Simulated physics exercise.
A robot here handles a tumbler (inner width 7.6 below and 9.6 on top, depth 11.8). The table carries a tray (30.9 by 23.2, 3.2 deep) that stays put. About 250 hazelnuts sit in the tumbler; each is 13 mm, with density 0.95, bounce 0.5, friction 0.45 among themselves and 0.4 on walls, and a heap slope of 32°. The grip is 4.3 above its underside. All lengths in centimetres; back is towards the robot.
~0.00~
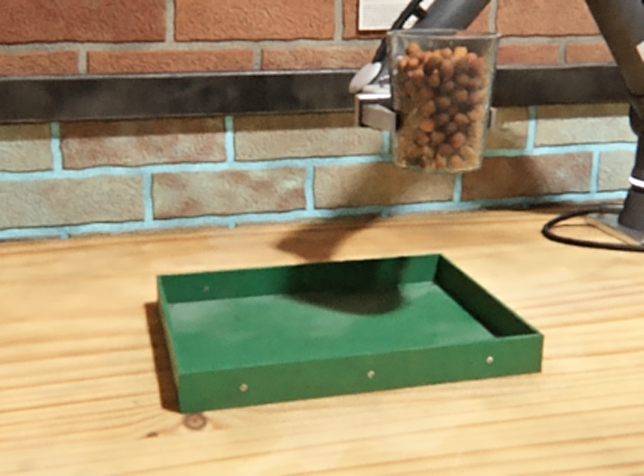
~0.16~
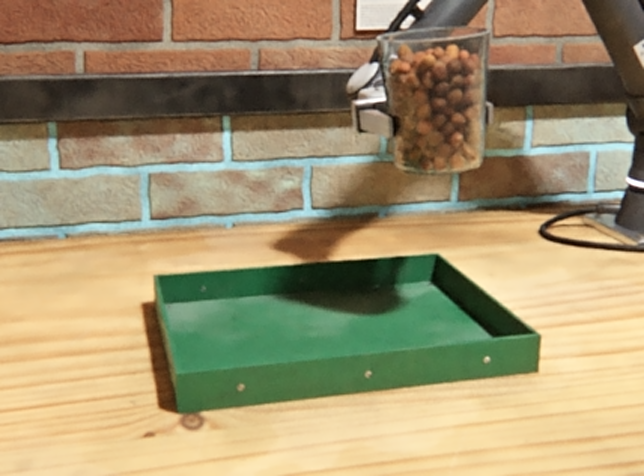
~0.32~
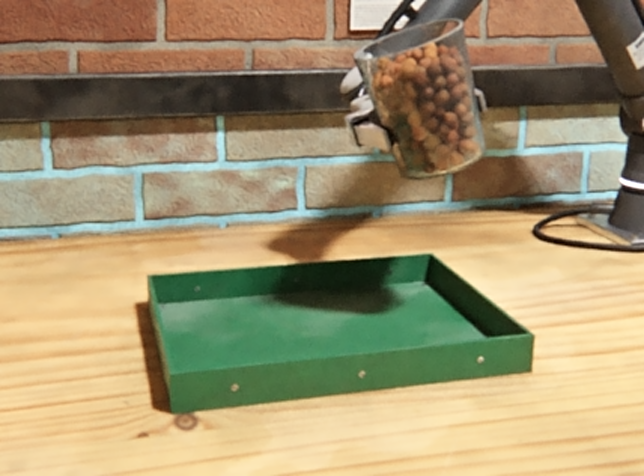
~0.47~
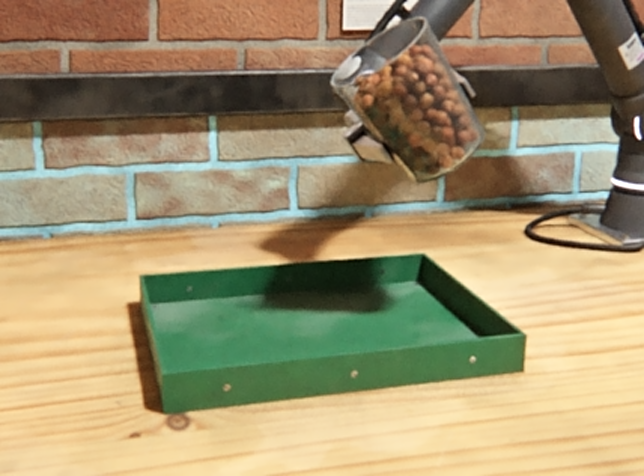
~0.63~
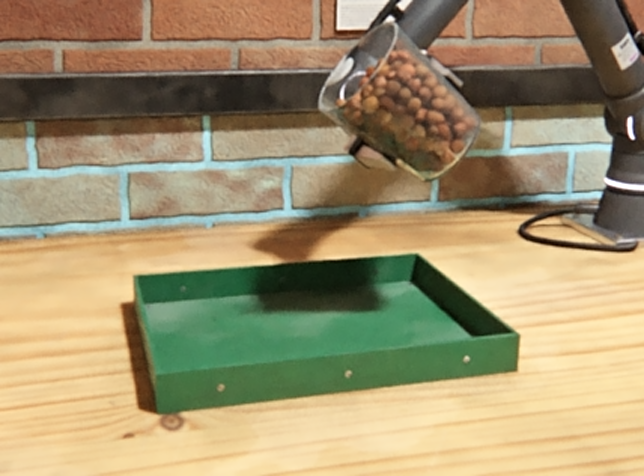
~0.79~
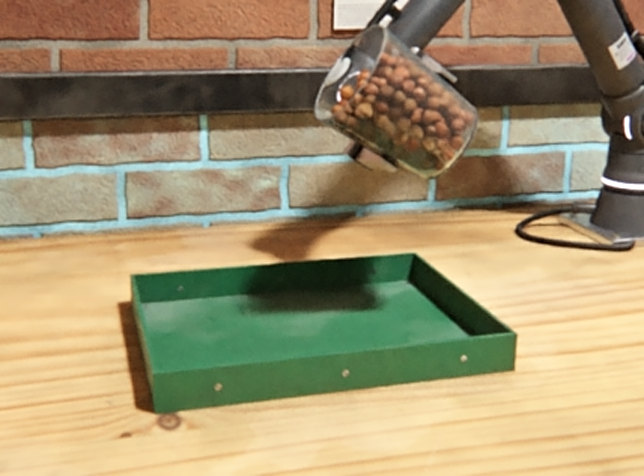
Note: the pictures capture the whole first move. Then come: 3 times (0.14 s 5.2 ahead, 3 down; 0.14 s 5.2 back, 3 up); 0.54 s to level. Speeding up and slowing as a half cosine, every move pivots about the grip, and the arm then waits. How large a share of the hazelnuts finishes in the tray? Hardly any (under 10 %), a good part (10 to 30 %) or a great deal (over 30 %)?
A good part.
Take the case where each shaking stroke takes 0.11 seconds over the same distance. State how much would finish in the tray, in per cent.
That would give around 20 per cent.
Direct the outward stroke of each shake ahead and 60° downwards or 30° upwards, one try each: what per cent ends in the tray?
It comes to around 5 per cent on the first try and around 45 per cent on the second.
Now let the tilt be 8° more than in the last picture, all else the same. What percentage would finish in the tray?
Then something close to 30 in a hundred.
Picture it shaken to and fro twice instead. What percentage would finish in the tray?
15 per cent or so.
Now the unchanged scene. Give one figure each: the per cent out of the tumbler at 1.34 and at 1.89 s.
Readings in order: 10, 15.
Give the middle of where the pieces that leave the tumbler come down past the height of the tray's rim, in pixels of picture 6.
Their middle sits near (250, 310).
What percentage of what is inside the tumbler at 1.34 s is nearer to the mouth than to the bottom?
Roughly 40 per cent.
By 1.34 s, tilted 56° forward, highest piece 24 above the table; 220 in the tumbler, 17 in the tray, 11 in flight or on a rim.
By 1.89 s, tilted 29° forward, highest piece 26 above the table; 206 in the tumbler, 38 in the tray, 3 on the table or floor, 1 in flight or on a rim.
By 2.37 s, level, highest piece 28 above the table; 206 in the tumbler, 39 in the tray, 3 on the table or floor.
By 3.42 s, level, highest piece 28 above the table; 206 in the tumbler, 39 in the tray, 3 on the table or floor.
Final count, 206 in the tumbler, 39 in the tray, 3 on the table or floor. That is 16 % in the tray.
